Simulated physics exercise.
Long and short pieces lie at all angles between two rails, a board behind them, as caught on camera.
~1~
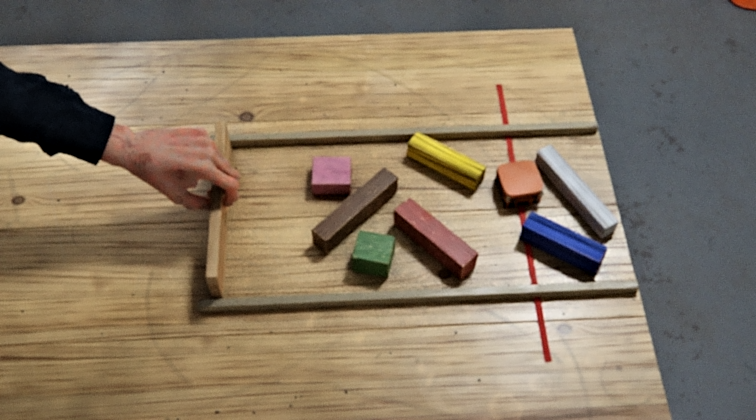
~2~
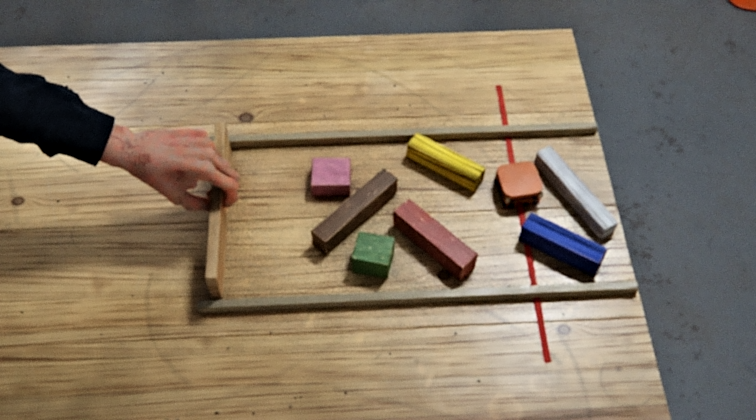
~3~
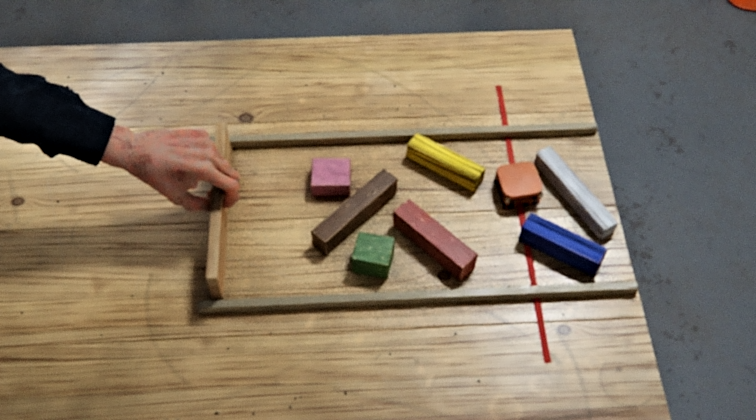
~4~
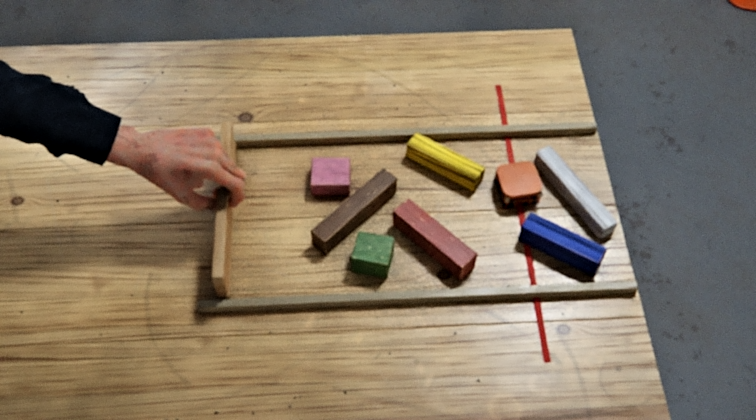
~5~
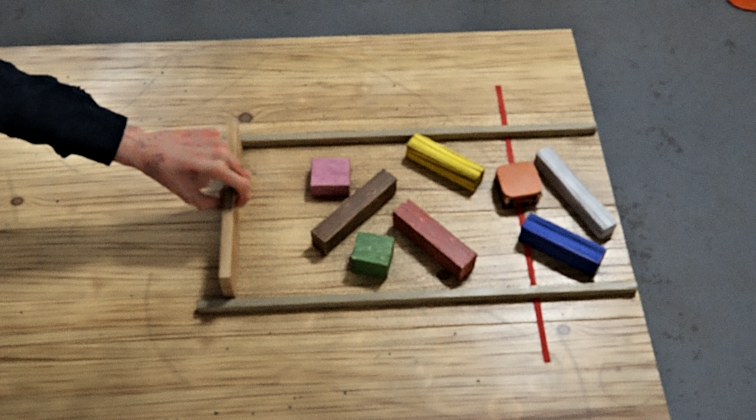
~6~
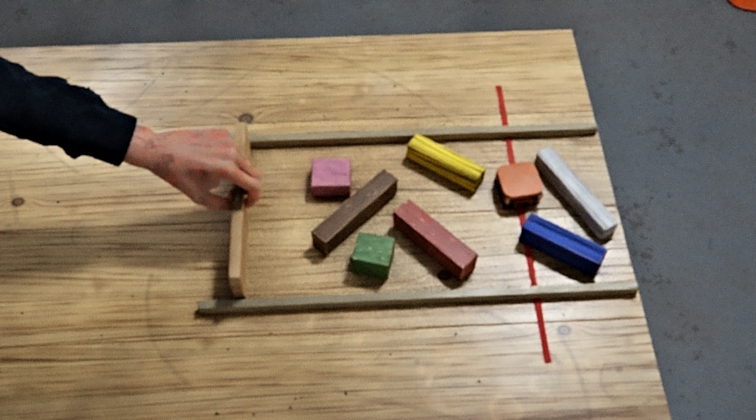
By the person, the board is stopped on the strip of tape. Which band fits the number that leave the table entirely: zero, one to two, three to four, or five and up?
The band is one to two.
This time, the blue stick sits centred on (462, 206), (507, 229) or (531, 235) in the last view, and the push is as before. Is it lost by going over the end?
In turn: Stays put, stays put, stays put.
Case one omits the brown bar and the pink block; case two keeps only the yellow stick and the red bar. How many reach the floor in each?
0 in the first try, 0 in the second.
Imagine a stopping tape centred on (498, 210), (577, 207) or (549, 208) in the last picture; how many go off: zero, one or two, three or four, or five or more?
In the order the places were given: No fall at all, three to four, 1 or 2.
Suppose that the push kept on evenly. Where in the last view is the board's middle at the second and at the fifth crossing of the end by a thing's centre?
I'd put the first at about (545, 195) and the next at about (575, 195).
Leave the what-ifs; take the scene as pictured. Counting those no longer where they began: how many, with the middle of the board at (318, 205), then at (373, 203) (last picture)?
That makes 2 at the first spot and 4 at the second.
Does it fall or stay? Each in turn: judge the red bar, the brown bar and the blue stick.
So the red bar remains aboard; as for the brown bar, it remains aboard; and the blue stick remains aboard.
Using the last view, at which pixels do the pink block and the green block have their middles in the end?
Final spots - pink block (532, 160), green block (550, 266).
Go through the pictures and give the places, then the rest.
In the first frame, white stick (575, 191); blue stick (563, 243); orange case (519, 184); board (220, 207); tape (521, 208).
In the second frame, blue stick (562, 244); board (219, 208).
In the third frame, orange case (518, 186); green block (373, 255).
In the fourth frame, white stick (574, 191); brown bar (355, 211).
In the fifth frame, blue stick (562, 244); red bar (434, 239).
In the sixth frame, white stick (575, 192); blue stick (562, 244); orange case (518, 186); board (241, 208); tape (521, 209).
Soon after, none off yet; white stick at rest near (575, 192); blue stick at rest near (562, 244); orange case at rest near (518, 186).
After that, none off yet; white stick displaced a little near (590, 188); blue stick displaced a little near (587, 244); orange case displaced about its own width near (556, 192).
In the end, the number that fall off is one or two; gone, white stick.
